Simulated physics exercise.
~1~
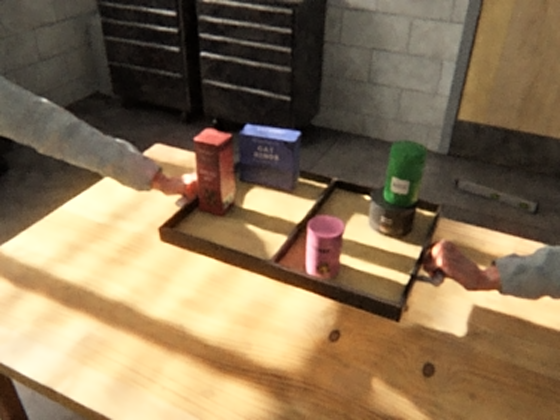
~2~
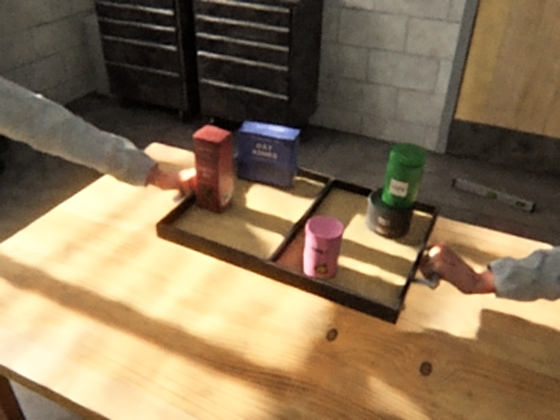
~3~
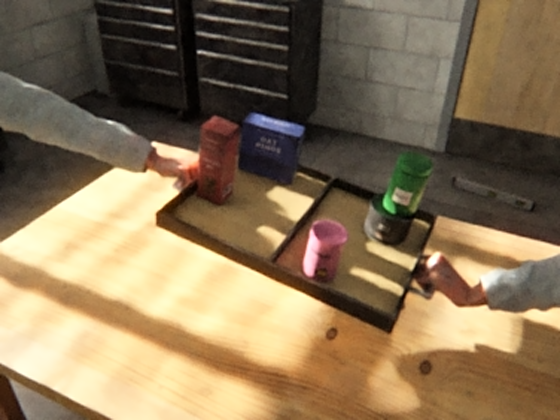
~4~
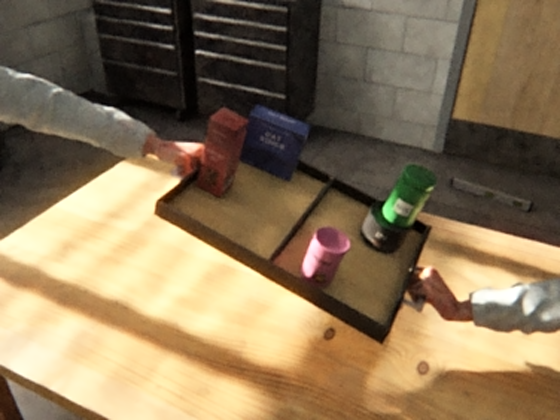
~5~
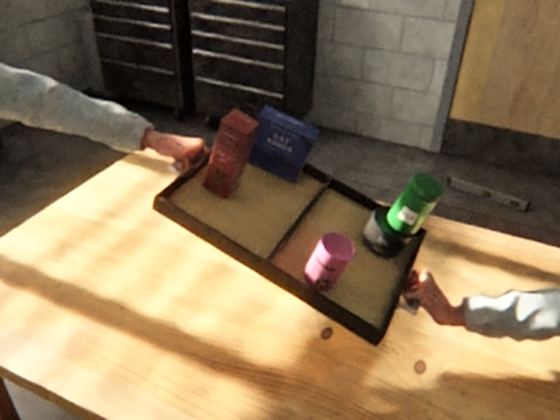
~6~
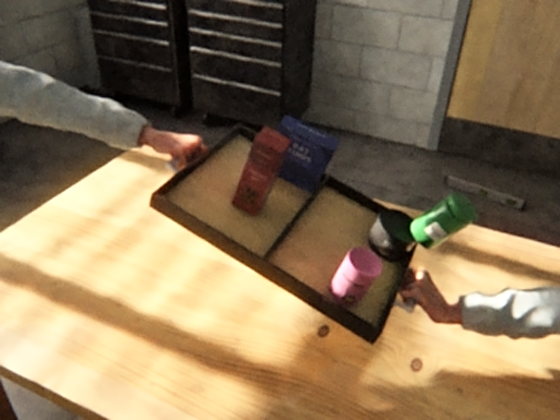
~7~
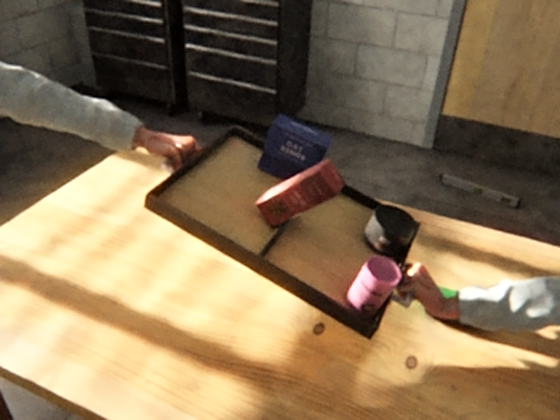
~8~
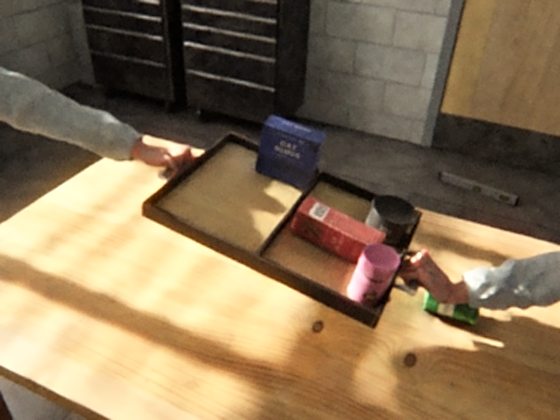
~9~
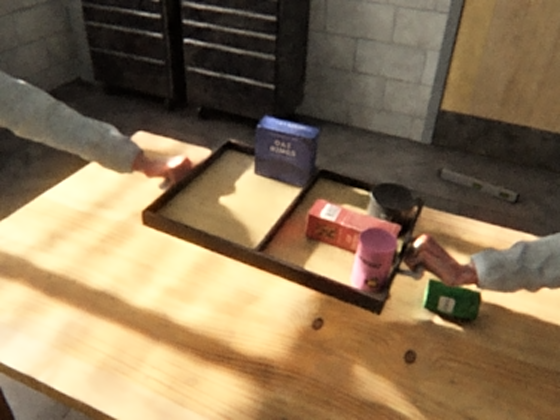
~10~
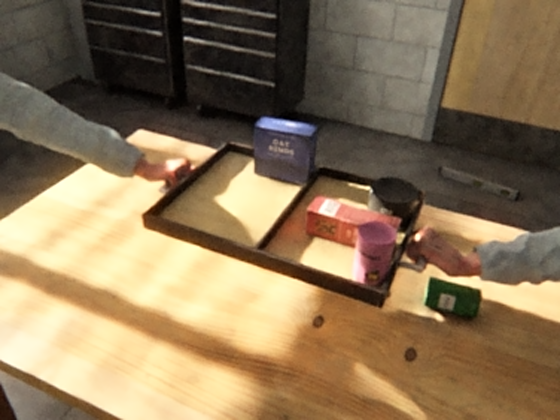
On a wooden table, two hands tip a tray rightward, toppling a red carton and spilling a green jar.
